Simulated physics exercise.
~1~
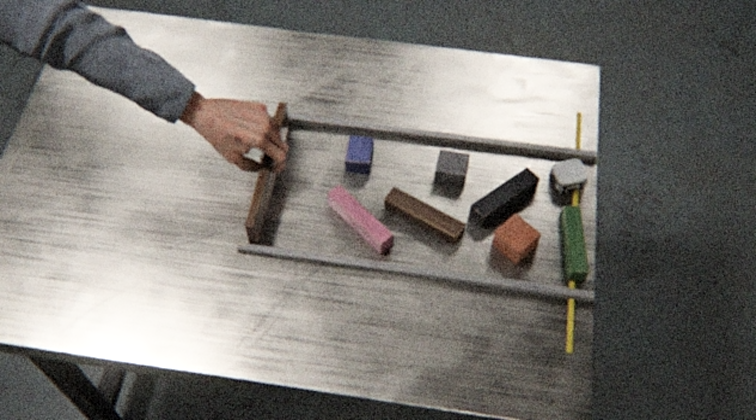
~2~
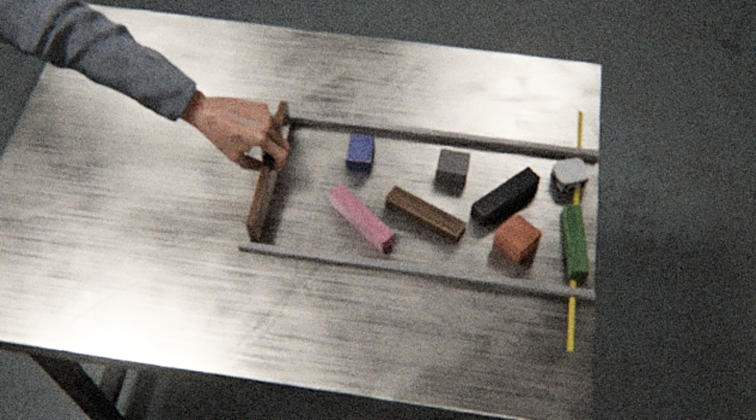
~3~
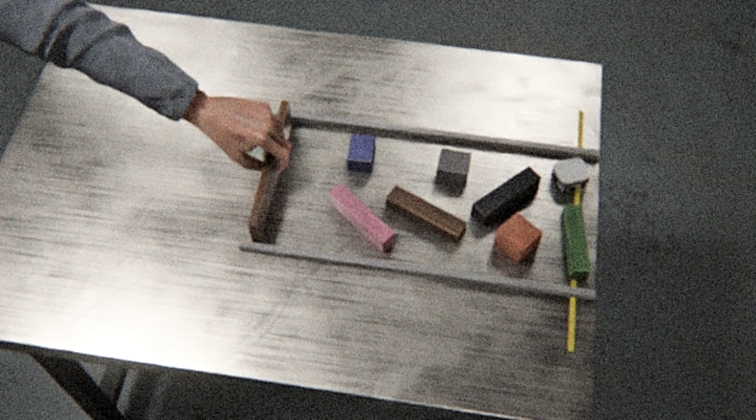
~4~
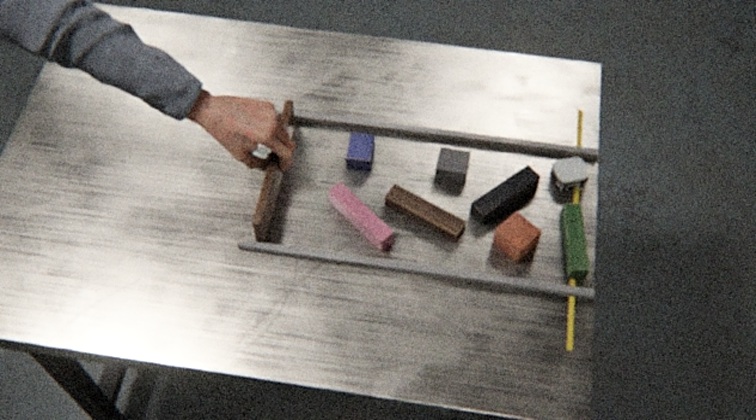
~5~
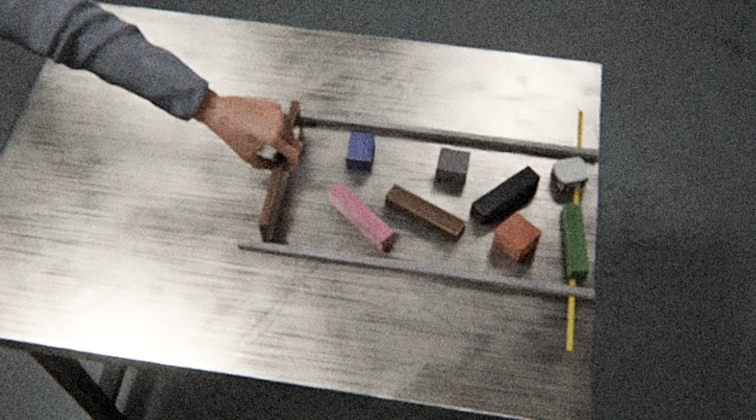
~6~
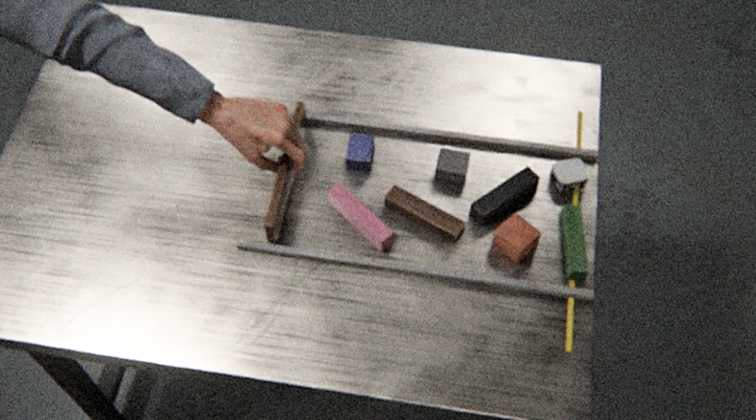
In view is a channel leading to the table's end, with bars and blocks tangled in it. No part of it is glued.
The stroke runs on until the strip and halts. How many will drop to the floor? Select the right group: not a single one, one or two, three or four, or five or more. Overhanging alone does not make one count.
The right group is five or more.
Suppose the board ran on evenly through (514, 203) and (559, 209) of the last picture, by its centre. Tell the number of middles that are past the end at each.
Past the end counts: 1 / 5.
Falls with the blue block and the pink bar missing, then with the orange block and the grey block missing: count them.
Result: 4 in the first case, with 4 in the second.
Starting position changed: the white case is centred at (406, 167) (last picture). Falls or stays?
Note - white case not retained.
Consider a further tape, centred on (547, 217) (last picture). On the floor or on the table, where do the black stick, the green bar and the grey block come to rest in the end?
What happens: The black stick goes down, the green bar goes down, the grey block does not come off.
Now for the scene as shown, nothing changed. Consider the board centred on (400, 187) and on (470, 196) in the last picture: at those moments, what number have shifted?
Moved so far: 3, then 7.
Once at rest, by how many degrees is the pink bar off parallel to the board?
Roughly 0° out of line.
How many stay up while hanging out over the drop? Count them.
You'd get 1.
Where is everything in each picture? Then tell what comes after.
The first picture shows green bar (574, 243); white case (568, 177); orange block (516, 239); board (268, 172); tape (575, 222).
The second picture shows white case (569, 176); black stick (505, 196).
The third picture shows orange block (518, 238); grey block (454, 167).
The fourth picture shows green bar (575, 240); brown stick (425, 213).
The fifth picture shows white case (569, 175); board (282, 170).
The sixth picture shows green bar (574, 242); white case (569, 176); orange block (516, 238); board (287, 171); tape (575, 221).
A little later, none off yet; green bar at rest near (574, 242); white case at rest near (569, 176); orange block at rest near (516, 238).
Next, none off yet; green bar at rest near (574, 242); white case shifted a little near (580, 175); orange block shifted about its own width near (537, 244).
When it is over, the number that fall off is five or more; down, brown stick, grey block, black stick, orange block, white case and green bar.
